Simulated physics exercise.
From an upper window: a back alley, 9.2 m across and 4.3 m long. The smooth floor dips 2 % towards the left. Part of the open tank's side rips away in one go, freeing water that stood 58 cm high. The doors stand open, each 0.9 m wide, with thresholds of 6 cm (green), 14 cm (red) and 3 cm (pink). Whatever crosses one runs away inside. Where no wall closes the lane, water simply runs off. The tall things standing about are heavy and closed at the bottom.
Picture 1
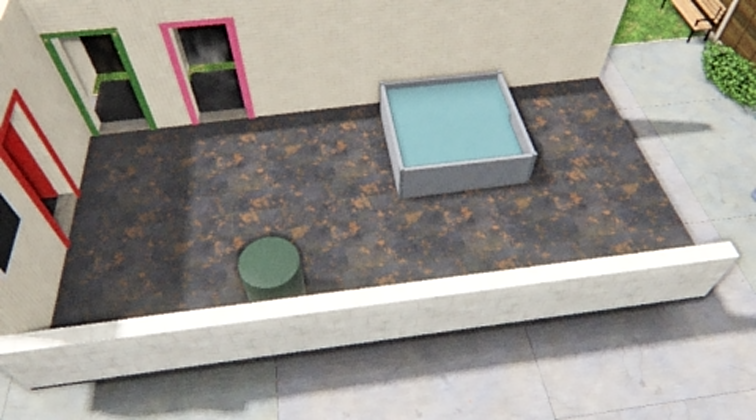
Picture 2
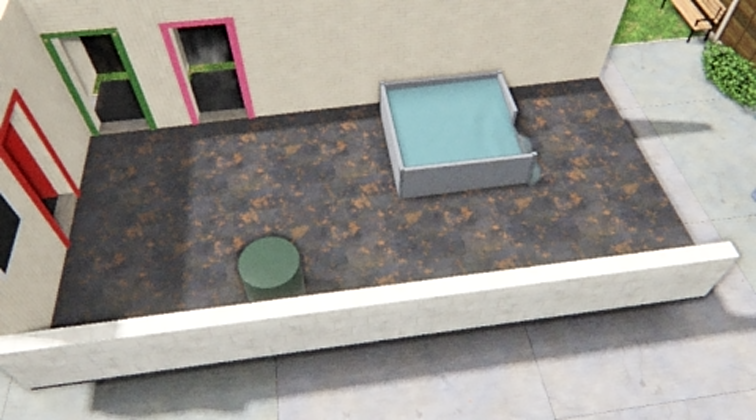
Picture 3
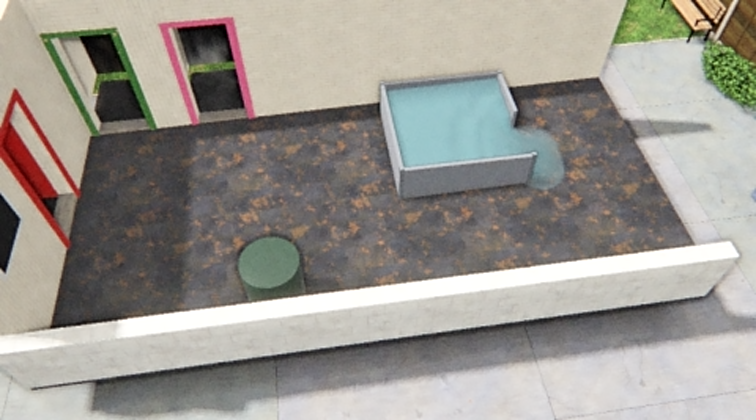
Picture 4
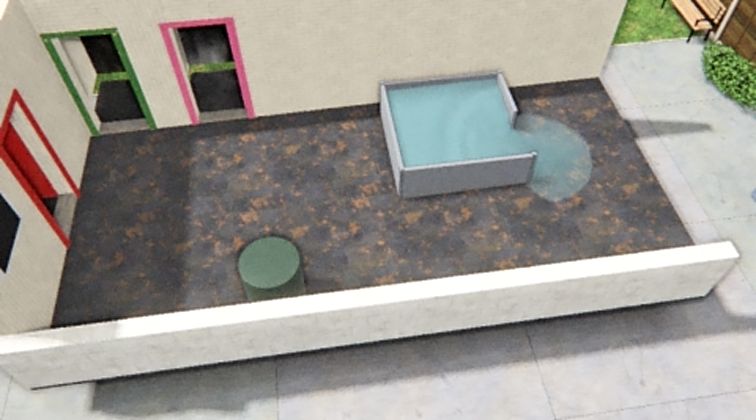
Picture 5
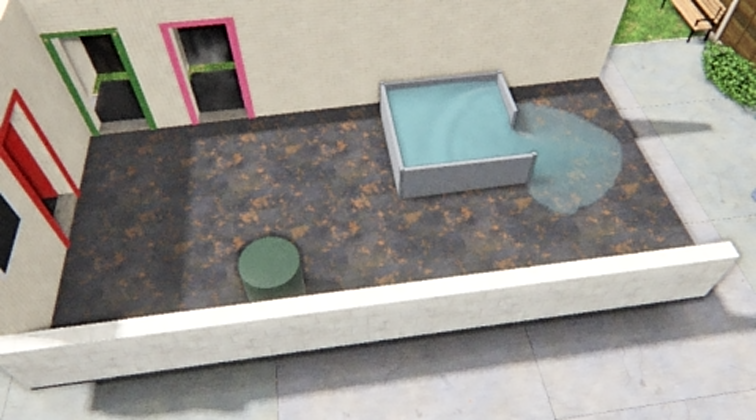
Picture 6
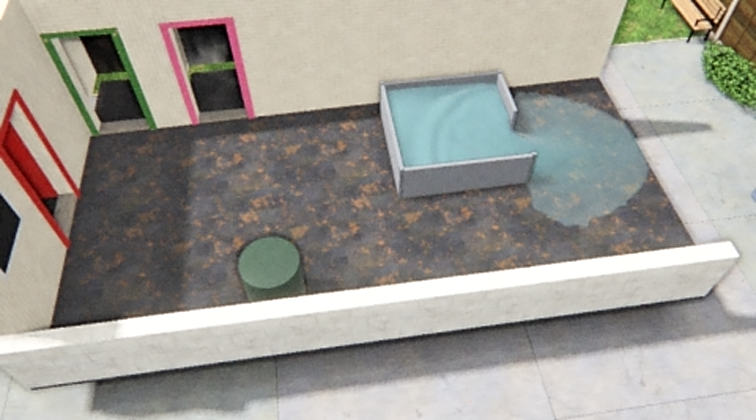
The video shows an open tank of water in a walled alley with green, pink and red doorways; part of its right side breaks away, and water pours through the gap, spreading rightward across the dark floor in a widening pool.
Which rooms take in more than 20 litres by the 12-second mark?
The water let in: At the green door it keeps below the limit; at the red door it does not reach the limit; at the pink door it stays under the limit.
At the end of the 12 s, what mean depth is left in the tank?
Some 10 cm.
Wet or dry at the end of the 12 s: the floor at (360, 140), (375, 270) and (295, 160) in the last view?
In turn: Still dry, flooded, not reached.
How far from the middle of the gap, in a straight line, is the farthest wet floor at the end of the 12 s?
Some 5.2 m out.
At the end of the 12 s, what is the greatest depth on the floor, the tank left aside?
Roughly 6 cm.
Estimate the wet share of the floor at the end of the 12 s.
Near 25 per cent is wet.
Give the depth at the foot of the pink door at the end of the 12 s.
Roughly 0.5 cm deep.
A moment later water covers 15 % of the floor and is deepest (28 cm) near (531, 158); green door not reached, red door not reached, pink door not reached.
Soon after water covers 20 % of the floor and is deepest (22 cm) near (534, 166); green door not reached, red door not reached, pink door not reached.
Next water covers 20 % of the floor and is deepest (16 cm) near (534, 166); green door not reached, red door not reached, pink door not reached.
Later on water covers 25 % of the floor and is deepest (10 cm) near (531, 158); green door not reached, red door not reached, pink door not reached.
At the end water covers 25 % of the floor and is deepest (6 cm) near (531, 158); green door not reached, red door not reached, pink door not reached.
